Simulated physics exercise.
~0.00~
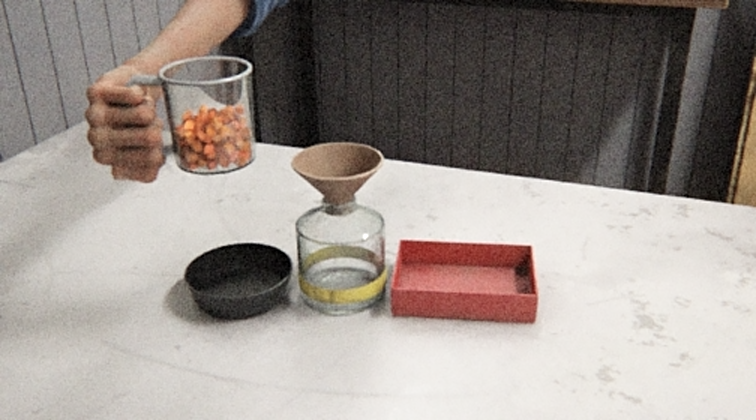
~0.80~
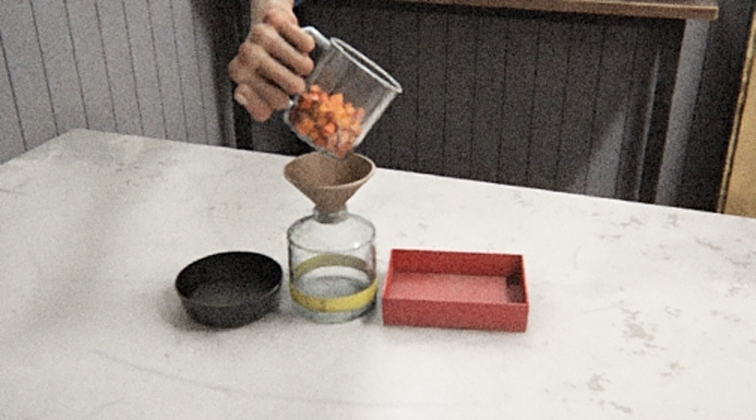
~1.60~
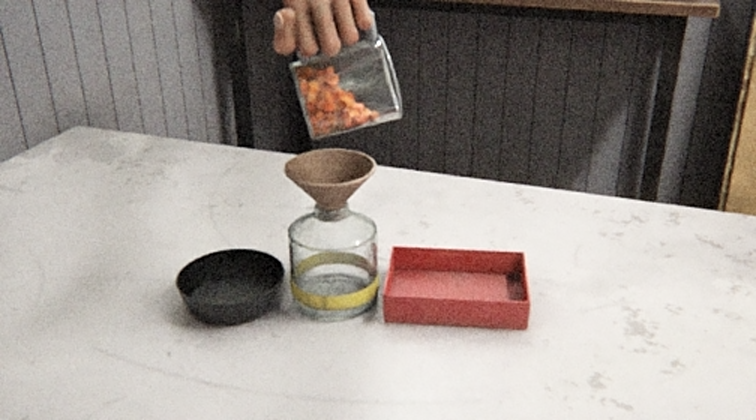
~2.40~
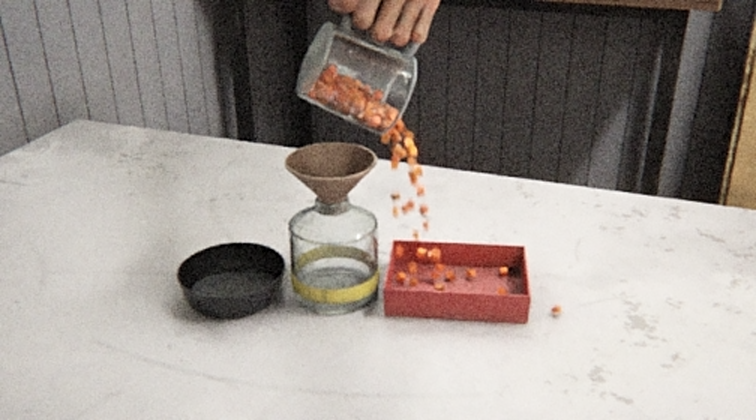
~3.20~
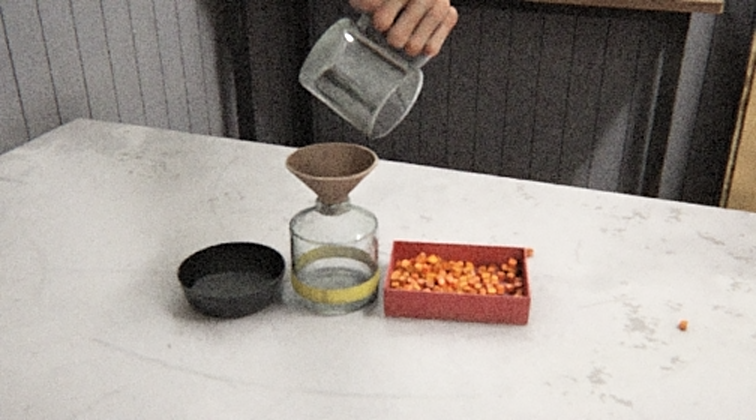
A hand tipped a clear cup of small orange carrot cubes over a funnel-topped jar, but the pieces tumbled into the red tin on the right instead, leaving the cup empty, the tin's bottom covered and a stray piece on the table.
